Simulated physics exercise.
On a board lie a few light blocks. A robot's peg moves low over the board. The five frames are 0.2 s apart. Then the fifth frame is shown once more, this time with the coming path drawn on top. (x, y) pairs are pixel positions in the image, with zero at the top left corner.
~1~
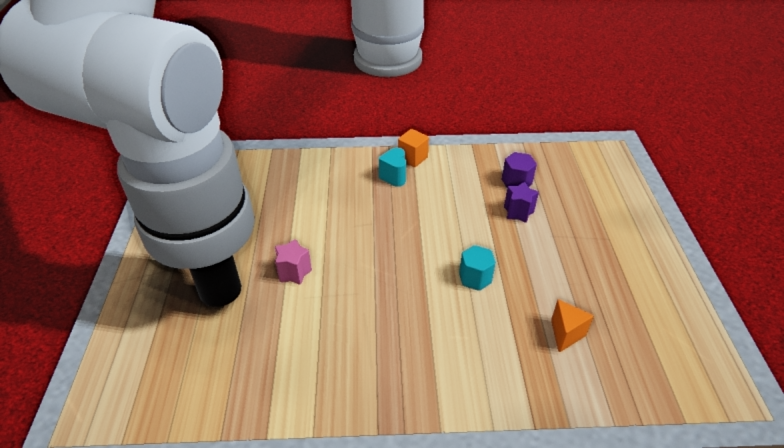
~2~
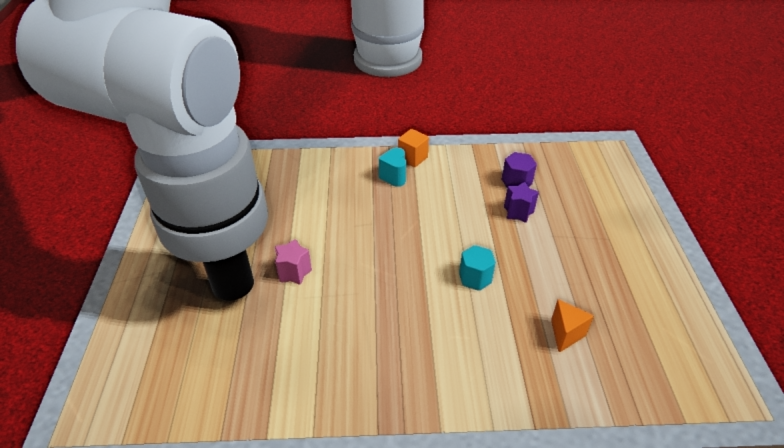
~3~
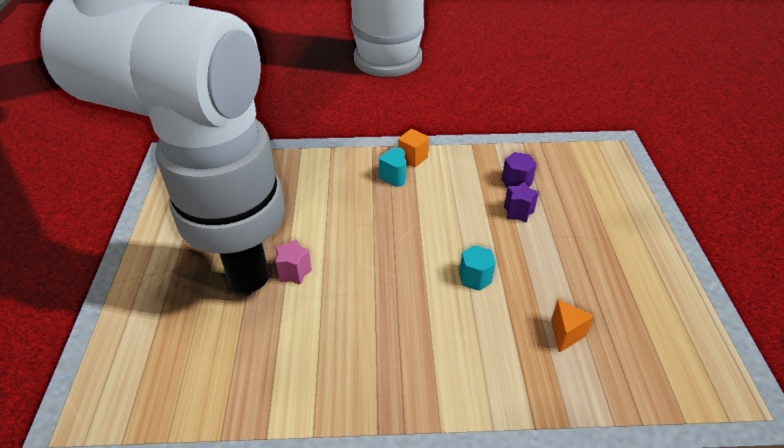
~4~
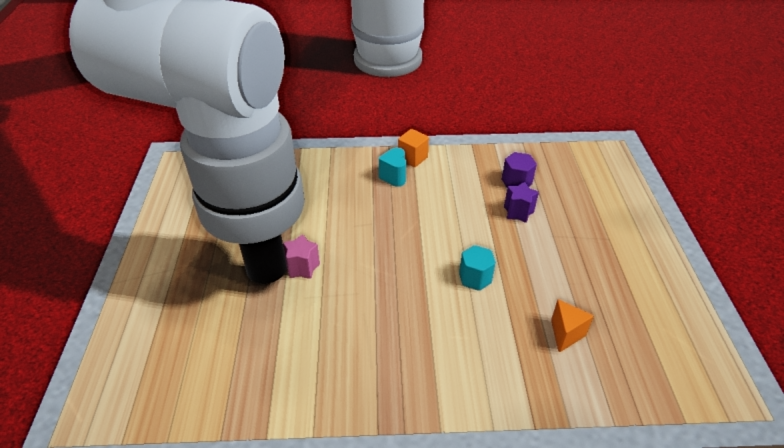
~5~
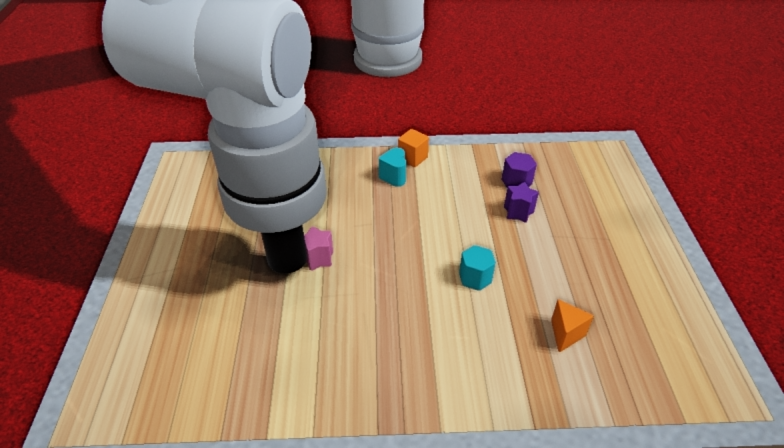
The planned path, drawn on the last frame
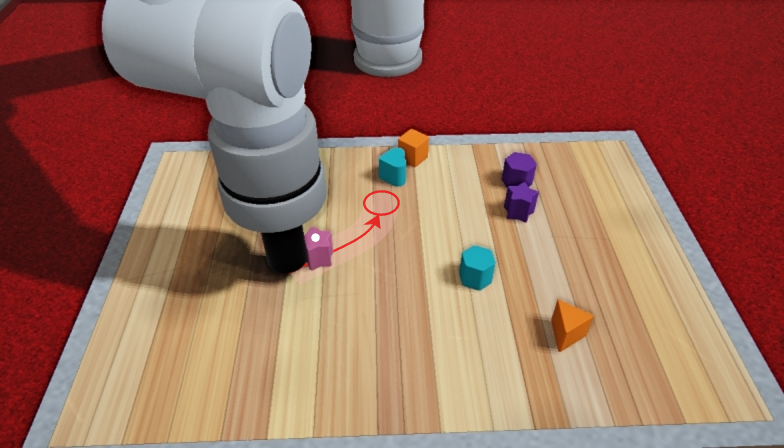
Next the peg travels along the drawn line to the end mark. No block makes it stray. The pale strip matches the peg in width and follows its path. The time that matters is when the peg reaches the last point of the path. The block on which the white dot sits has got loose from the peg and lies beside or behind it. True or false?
The statement is true.
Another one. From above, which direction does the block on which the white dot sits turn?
It goes round the way clock hands do.
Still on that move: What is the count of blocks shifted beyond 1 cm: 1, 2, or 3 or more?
Of all the blocks, just one travels more than a centimetre.
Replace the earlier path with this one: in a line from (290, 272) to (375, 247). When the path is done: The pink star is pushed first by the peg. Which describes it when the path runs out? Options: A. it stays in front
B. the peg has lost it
My pick is A.
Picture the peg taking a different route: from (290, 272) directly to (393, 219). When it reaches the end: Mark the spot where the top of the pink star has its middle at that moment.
Roughly at (418, 187).
The drawn path runs from (290, 272) via (331, 252) and (368, 231), ending at (381, 203); the dot is on the pink star.
The first path, step by step. One third of the way, peg at (331, 239); pink star at (357, 218).
Two thirds of the way, peg at (367, 218); pink star at (393, 199).
At the end, peg at (381, 190); pink star at (411, 183), turned 35° clockwise; turquoise heart block not moved.
